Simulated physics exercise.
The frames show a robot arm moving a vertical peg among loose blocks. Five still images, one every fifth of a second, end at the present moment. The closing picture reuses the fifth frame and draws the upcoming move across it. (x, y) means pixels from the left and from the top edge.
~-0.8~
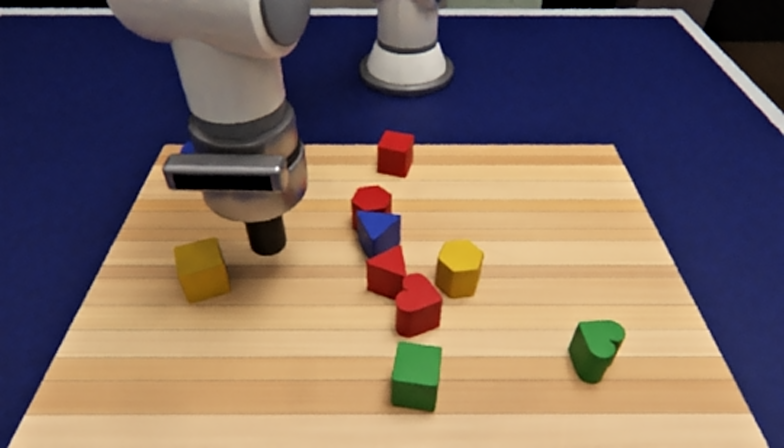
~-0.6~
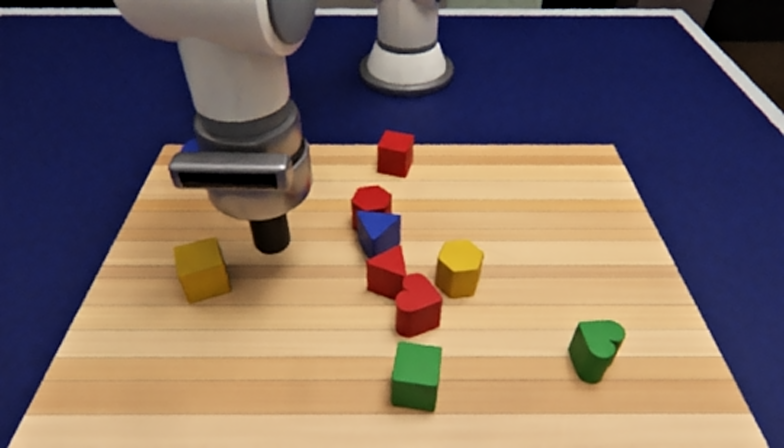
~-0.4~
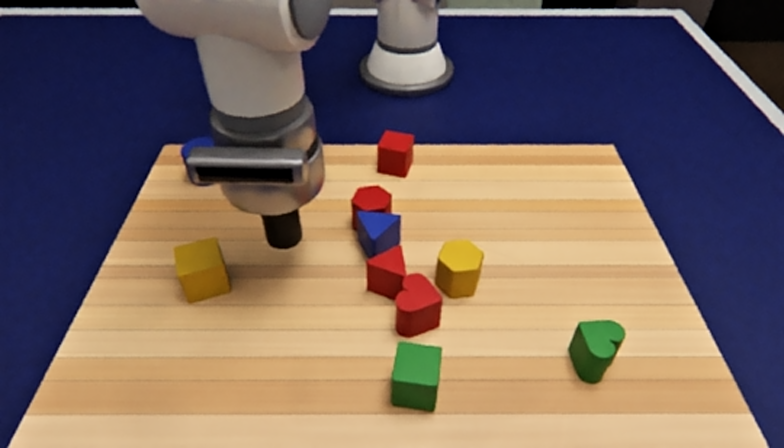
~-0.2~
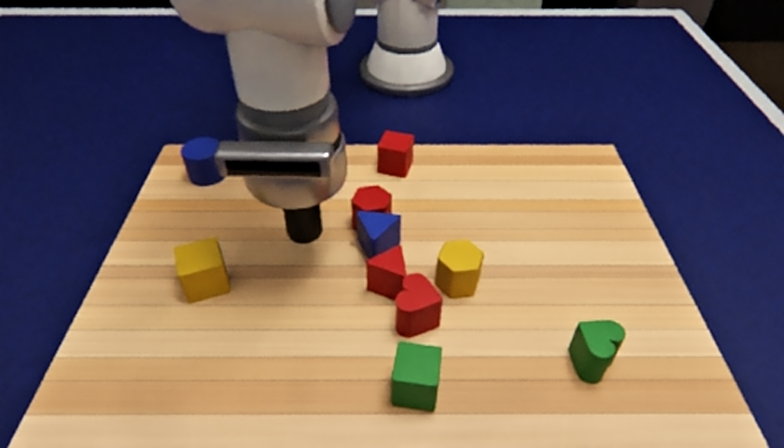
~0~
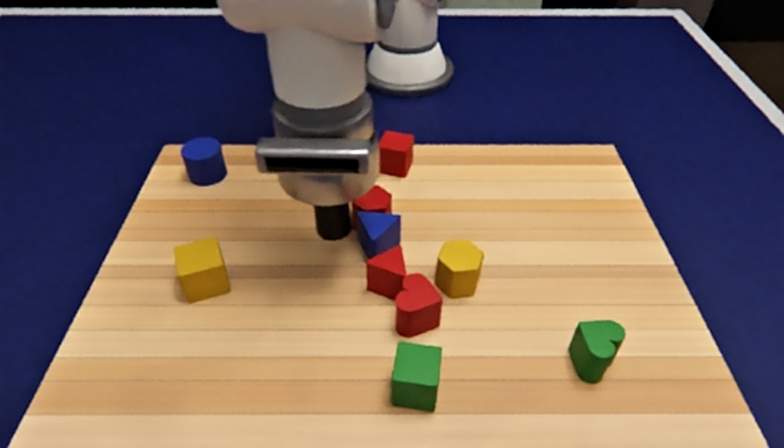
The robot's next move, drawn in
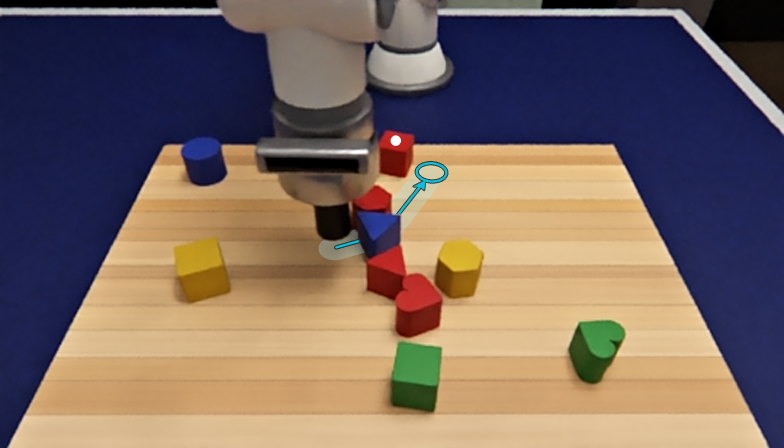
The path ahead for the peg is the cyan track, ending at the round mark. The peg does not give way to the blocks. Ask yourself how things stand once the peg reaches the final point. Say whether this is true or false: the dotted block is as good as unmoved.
The statement is incorrect.
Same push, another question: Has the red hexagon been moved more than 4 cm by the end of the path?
Yes.
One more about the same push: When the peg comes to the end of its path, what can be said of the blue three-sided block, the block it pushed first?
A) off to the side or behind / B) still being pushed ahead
That would be A.
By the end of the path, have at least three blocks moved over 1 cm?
Yes, it checks out.
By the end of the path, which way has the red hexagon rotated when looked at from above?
It rotates counterclockwise.
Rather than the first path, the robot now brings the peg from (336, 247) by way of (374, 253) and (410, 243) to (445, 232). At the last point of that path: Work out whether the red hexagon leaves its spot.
That block stays in place.
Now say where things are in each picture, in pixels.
Lower end of the peg (269, 245), tops of blocks, red hexagon (371, 197), blue three-sided block (377, 221), red three-sided block (391, 260), red square block (396, 141), in the first frame.
Peg (273, 243), blocks as before, in the second frame.
Peg (285, 238), blocks as before, in the third frame.
Peg (305, 233), blocks as before, in the fourth frame.
Peg (334, 230), red hexagon (371, 197), blue three-sided block (377, 221), red three-sided block (391, 260), red square block (396, 141), in the fifth frame.
The drawn path runs from (336, 247) by way of (384, 229) and (410, 199) to (432, 172); the dot is on the red square block.
On the path given first. One third of the way, peg (384, 212); red hexagon (395, 180), turned 45° anticlockwise; blue three-sided block (405, 218), turned 65° clockwise.
Two thirds of the way, peg (411, 182); red hexagon (420, 153), turned 40° anticlockwise; blue three-sided block (405, 218), turned 65° clockwise; red square block (399, 136), turned 35° anticlockwise.
At the end, peg (433, 155); red hexagon (442, 129), turned 35° anticlockwise; blue three-sided block (405, 218), turned 65° clockwise; red three-sided block not moved; red square block (400, 132), turned 65° anticlockwise.
